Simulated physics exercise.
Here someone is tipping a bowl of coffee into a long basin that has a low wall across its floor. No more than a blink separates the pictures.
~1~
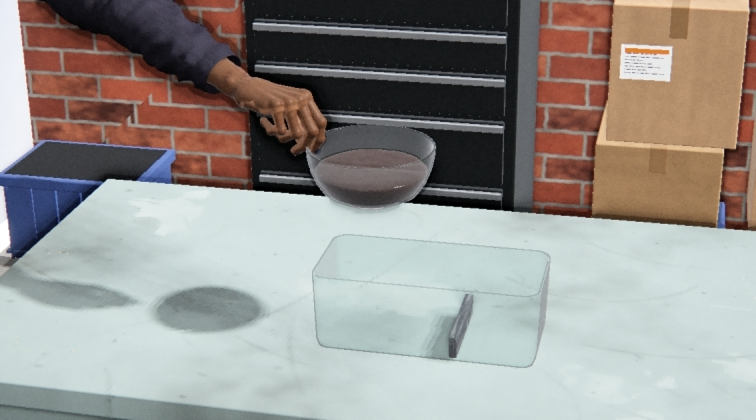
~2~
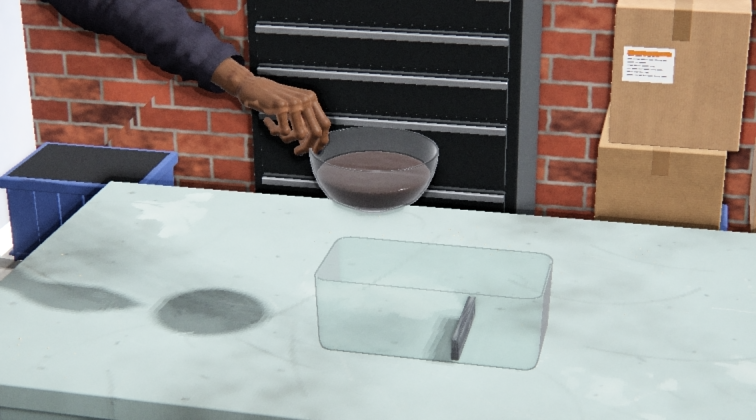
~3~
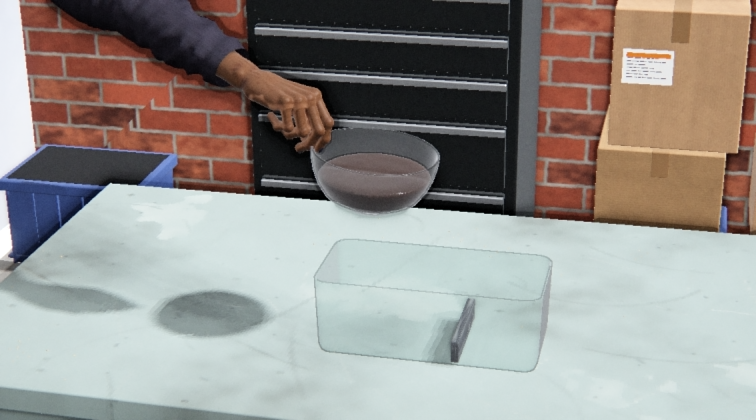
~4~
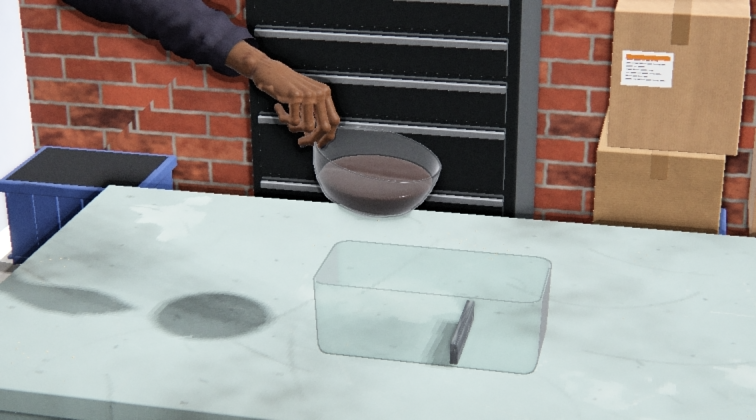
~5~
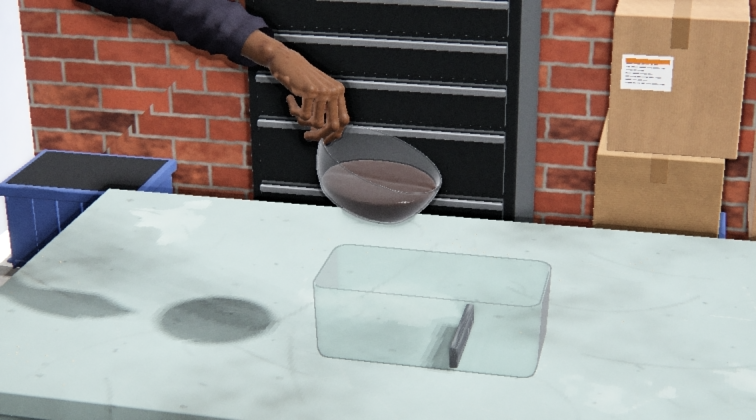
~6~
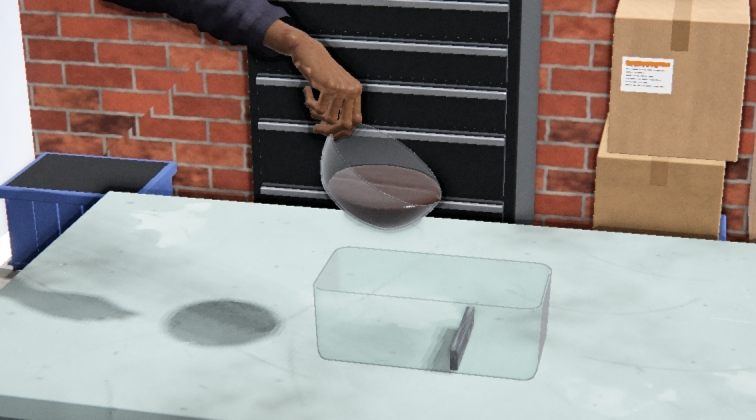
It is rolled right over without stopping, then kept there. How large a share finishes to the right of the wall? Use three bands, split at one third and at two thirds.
Between a third and two thirds ends up there.
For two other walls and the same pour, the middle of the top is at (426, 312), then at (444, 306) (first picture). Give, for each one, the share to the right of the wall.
Record: Case 1 near 85 %, case 2 near 65 %.
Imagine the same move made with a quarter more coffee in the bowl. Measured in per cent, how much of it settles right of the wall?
About 45 per cent.
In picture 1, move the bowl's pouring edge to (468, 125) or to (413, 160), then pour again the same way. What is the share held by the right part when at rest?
70 % and 15 %.
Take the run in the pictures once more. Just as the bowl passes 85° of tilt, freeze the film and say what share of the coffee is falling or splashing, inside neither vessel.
Around 30 in a hundred, more or less.
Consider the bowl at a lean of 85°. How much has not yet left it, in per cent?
Roughly 25 percent remains at that point.
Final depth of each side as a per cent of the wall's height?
Once it is still, the left part shows 40 per cent and the right part 60.
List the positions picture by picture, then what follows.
It leans 0°; its right rim is at (433, 152); the coffee meets the walls at (317, 163) and (428, 172); the long basin's rim runs from (324, 256) to (545, 276); the wall's top is at (461, 316), in the first frame.
It leans 1°; its right rim is at (436, 156); the coffee meets the walls at (320, 165) and (431, 175), in the second frame.
It leans 6°; its right rim is at (437, 163); the coffee meets the walls at (321, 165) and (431, 179), in the third frame.
It leans 13°; its right rim is at (439, 172); the coffee meets the walls at (322, 167) and (433, 182), in the fourth frame.
It leans 22°; its right rim is at (439, 186); the coffee meets the walls at (325, 171) and (436, 187), in the fifth frame.
It leans 33°; its right rim is at (438, 201); the coffee meets the walls at (331, 176) and (441, 192); 1 per cent is over the edge, in the sixth frame.
A moment on, the bowl is tipped on its side and 25 per cent is still to pour, 10 is left of the wall and 33 right of it.
Next, the bowl is tipped on its side and 2 per cent is still to pour, 45 is left of the wall and 47 right of it.
Then the bowl is tipped on its side and 0 per cent is still to pour, 54 is left of the wall and 45 right of it.
Later the bowl is tipped on its side and 0 per cent is still to pour, 54 is left of the wall and 45 right of it.
In the end 54 per cent lies left of the wall, 45 right of it and 1 outside.
